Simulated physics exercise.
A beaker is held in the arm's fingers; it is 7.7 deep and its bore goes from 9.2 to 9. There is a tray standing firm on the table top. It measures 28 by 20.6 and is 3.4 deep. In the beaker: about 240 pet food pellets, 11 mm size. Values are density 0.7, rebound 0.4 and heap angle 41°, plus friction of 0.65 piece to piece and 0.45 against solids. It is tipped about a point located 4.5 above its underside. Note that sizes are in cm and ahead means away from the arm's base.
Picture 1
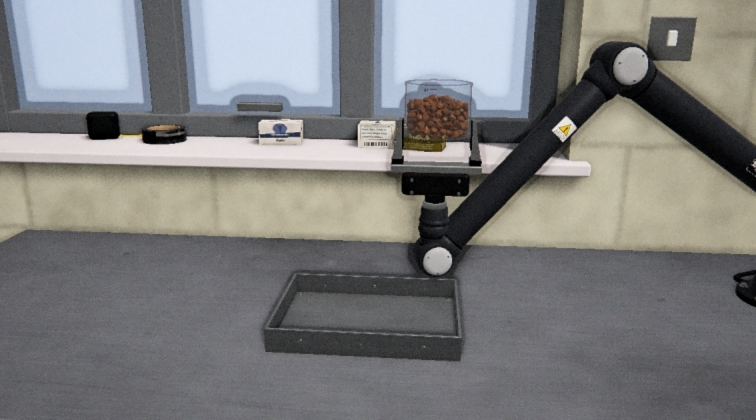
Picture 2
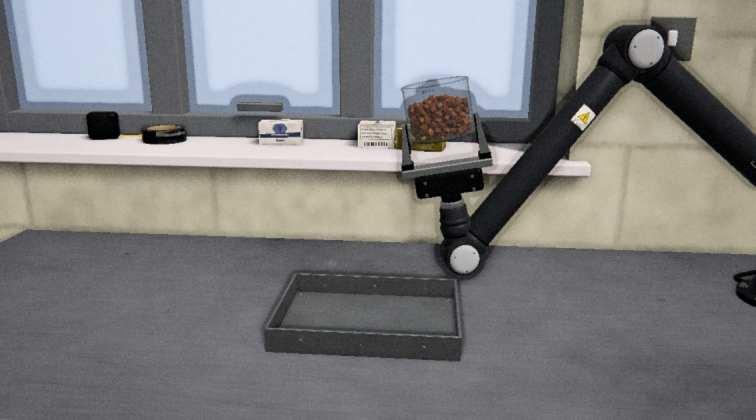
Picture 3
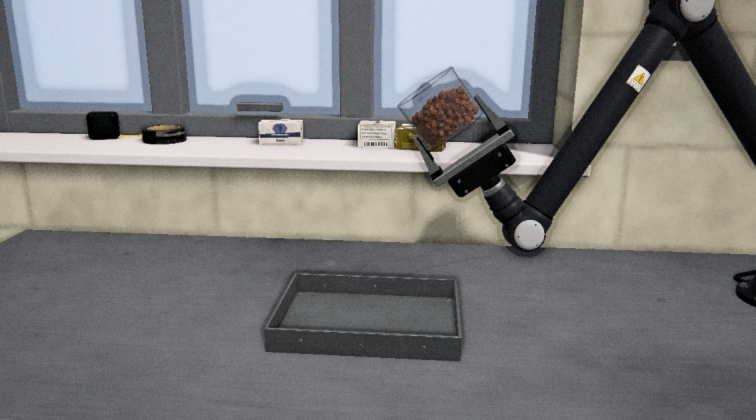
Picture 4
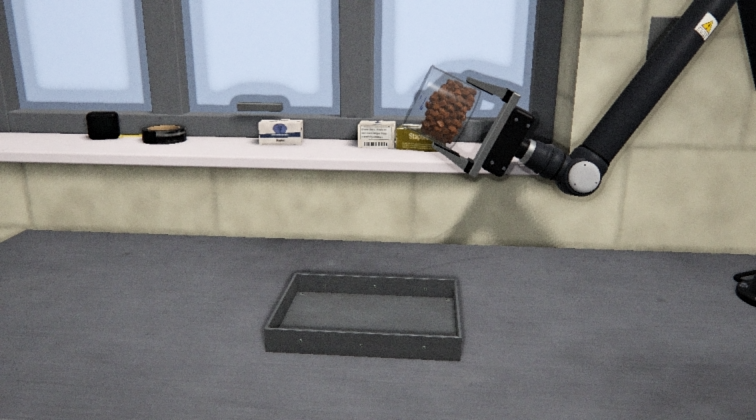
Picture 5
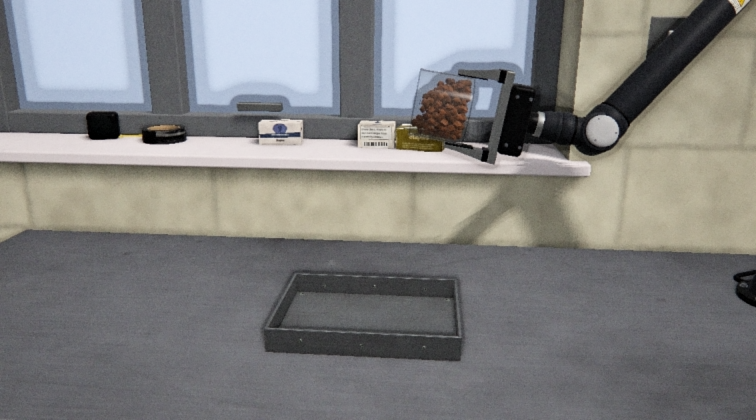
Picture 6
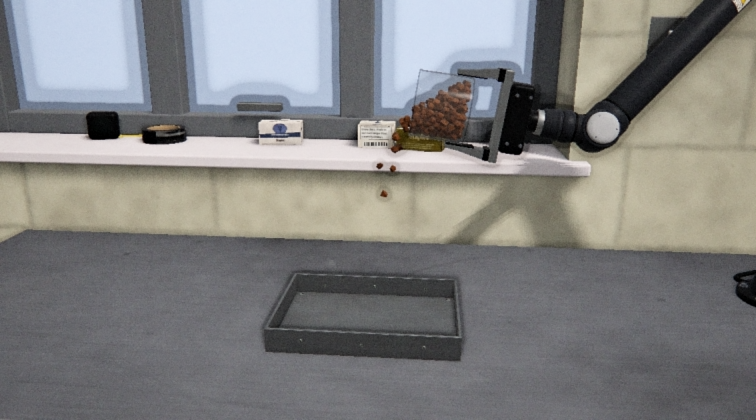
A robotic arm tilting a clear container of brown pellets leftward above a grey tray, with a few pellets dropping out.
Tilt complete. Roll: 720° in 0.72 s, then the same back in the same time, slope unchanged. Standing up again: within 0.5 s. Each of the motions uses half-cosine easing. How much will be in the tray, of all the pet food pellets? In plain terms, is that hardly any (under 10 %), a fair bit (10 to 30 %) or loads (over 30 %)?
I'd say a fair bit, 10 to 30 %.
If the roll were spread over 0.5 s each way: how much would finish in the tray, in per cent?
With that change you'd see near 15 per cent.
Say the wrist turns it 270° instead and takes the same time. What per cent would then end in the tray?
Share: Close to 40 %.
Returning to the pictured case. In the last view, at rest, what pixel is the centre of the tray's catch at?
In the last view, around (345, 319).
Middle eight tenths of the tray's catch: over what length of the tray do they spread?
14 cm or thereabouts.
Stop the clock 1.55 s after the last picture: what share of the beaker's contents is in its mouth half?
Roughly 35 %.
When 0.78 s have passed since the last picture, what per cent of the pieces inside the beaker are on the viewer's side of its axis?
About 50 per cent.
Then, 0.78 s after the last picture, tipped 82°, highest piece 38 above the table; 200 in the beaker, 37 in the tray, 3 on the table or floor, 5 in flight or on a rim.
Then, 1.55 s after the last picture, tipped 72°, highest piece 37 above the table; 190 in the beaker, 44 in the tray, 9 on the table or floor, 2 in flight or on a rim.
Then, 2.14 s after the last picture, upright, highest piece 38 above the table; 190 in the beaker, 46 in the tray, 9 on the table or floor.
Then, 2.84 s after the last picture, upright, highest piece 38 above the table; 190 in the beaker, 46 in the tray, 9 on the table or floor.
Final count, 190 in the beaker, 46 in the tray, 9 on the table or floor. That is 19 % in the tray.
